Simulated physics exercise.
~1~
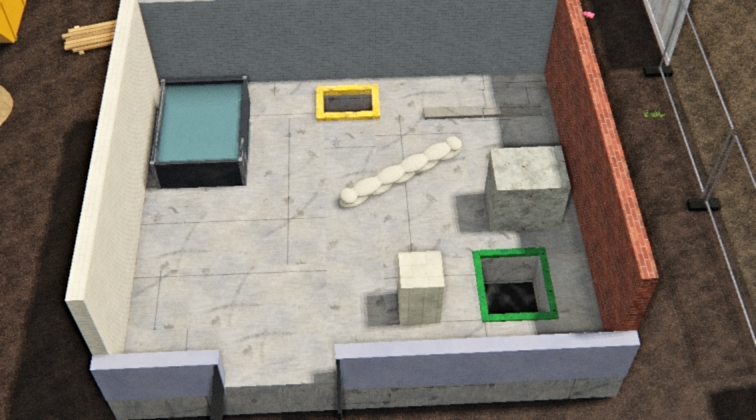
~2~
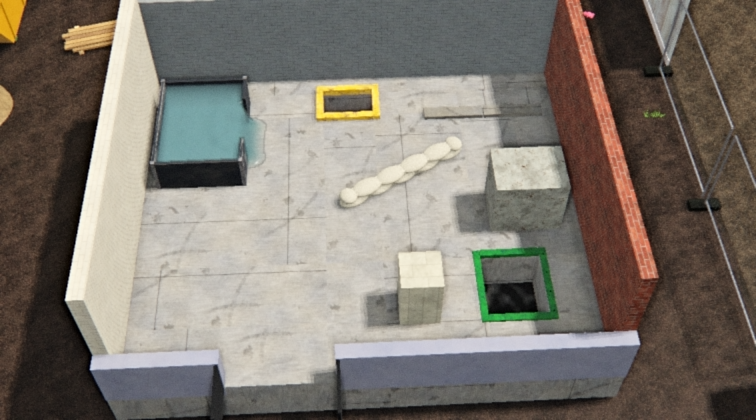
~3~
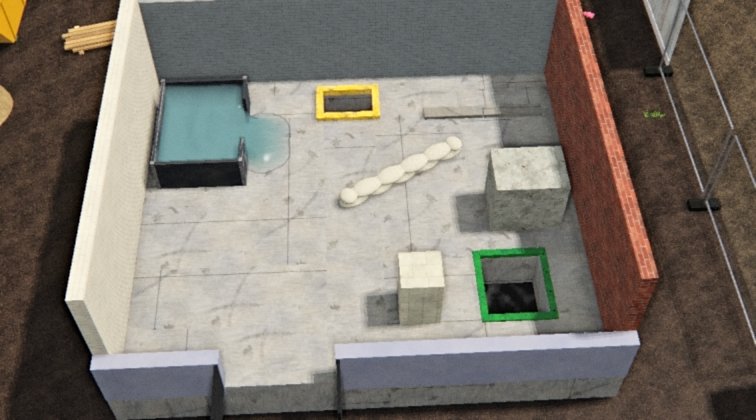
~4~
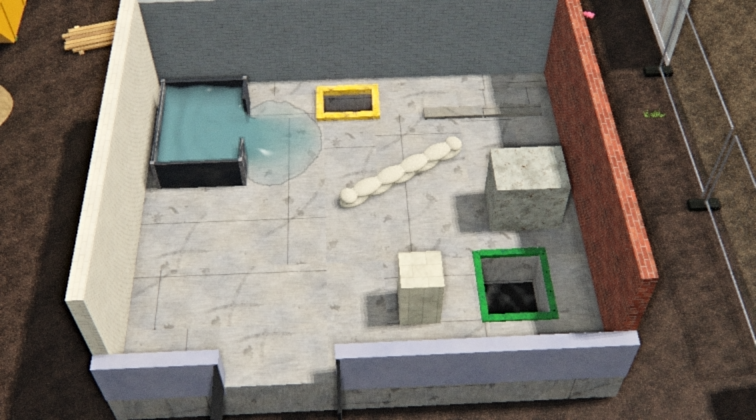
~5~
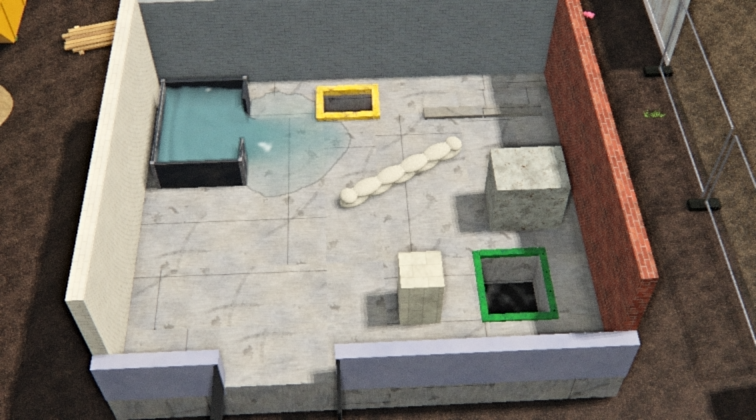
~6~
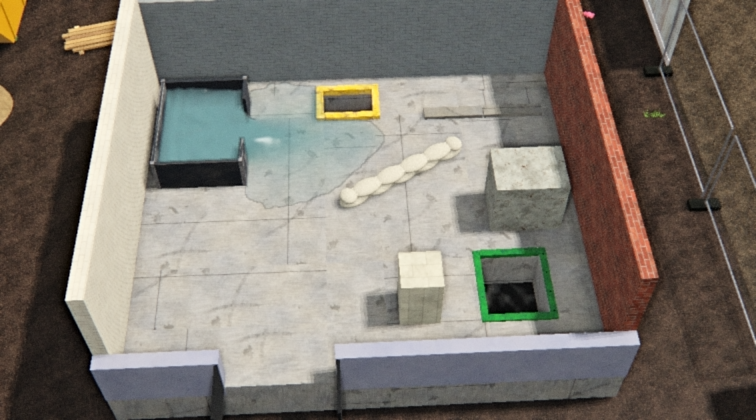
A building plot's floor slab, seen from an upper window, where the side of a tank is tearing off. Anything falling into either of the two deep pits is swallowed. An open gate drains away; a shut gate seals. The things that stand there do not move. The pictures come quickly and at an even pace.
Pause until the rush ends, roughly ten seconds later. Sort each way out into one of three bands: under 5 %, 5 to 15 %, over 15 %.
Sorted: Gate - under 5 %; yellow pit - 5 to 15 %; green pit - under 5 %.
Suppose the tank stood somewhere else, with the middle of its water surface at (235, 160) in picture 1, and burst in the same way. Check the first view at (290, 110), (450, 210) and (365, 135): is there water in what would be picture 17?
Spot one unwetted, spot two unwetted, spot three wetted.
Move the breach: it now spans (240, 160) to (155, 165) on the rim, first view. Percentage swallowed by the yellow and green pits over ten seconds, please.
I'd say the yellow pit gets around 0 percent and the green pit around 2 percent.
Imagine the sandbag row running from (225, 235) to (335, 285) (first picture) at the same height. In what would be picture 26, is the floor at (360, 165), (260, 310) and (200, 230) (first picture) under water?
One after the other: Awash, no water, no water.
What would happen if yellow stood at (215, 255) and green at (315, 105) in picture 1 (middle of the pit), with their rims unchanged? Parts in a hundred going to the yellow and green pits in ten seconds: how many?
Yellow has 0 parts of a hundred and green has 25.
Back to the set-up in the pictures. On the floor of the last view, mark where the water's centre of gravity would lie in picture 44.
It is around (375, 150).
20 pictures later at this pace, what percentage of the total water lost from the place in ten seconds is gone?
My estimate is roughly 80 percent.
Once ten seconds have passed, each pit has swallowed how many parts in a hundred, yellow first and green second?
About 8 and 0 per cent.
A moment on, water covers 20 % of the floor; the gate 0 %, the yellow pit 2 %, the green pit 0 %.
Next, water covers 25 % of the floor; the gate 0 %, the yellow pit 5 %, the green pit 0 %.
Then, water covers 40 % of the floor; the gate 0 %, the yellow pit 6 %, the green pit 0 %.
Later, water covers 50 % of the floor; the gate 0 %, the yellow pit 7 %, the green pit 0 %.
In the end, water covers 65 % of the floor; the gate 1 %, the yellow pit 7 %, the green pit 0 %.
